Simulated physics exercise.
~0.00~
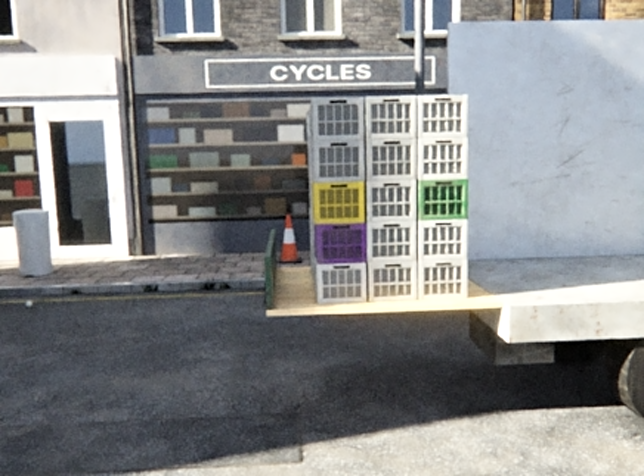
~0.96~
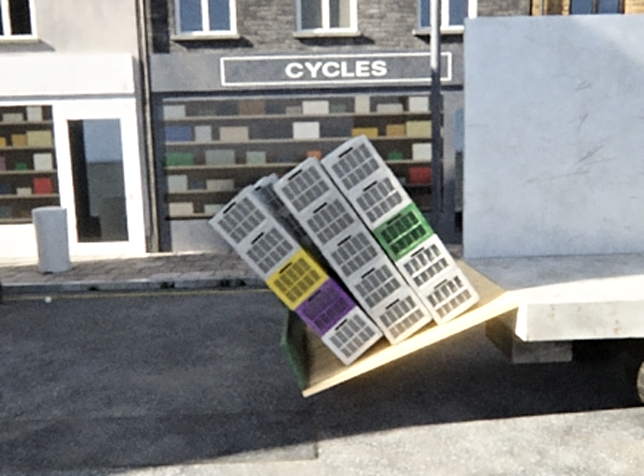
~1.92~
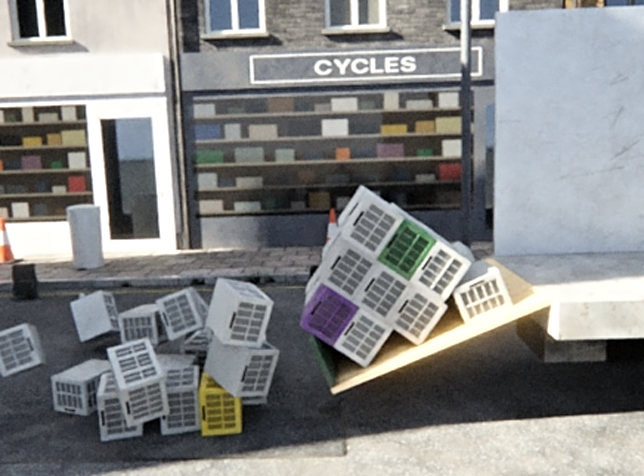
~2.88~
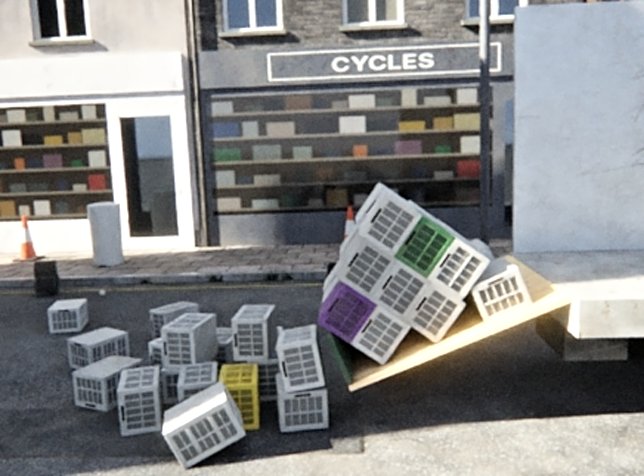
In the video, stacked crates, mostly white, lean left as a lorry's tail lift tilts down outside a cycle shop, and many, including the yellow one, tumble onto the road. The purple and green crates end up tilted among those still on the sloping platform.
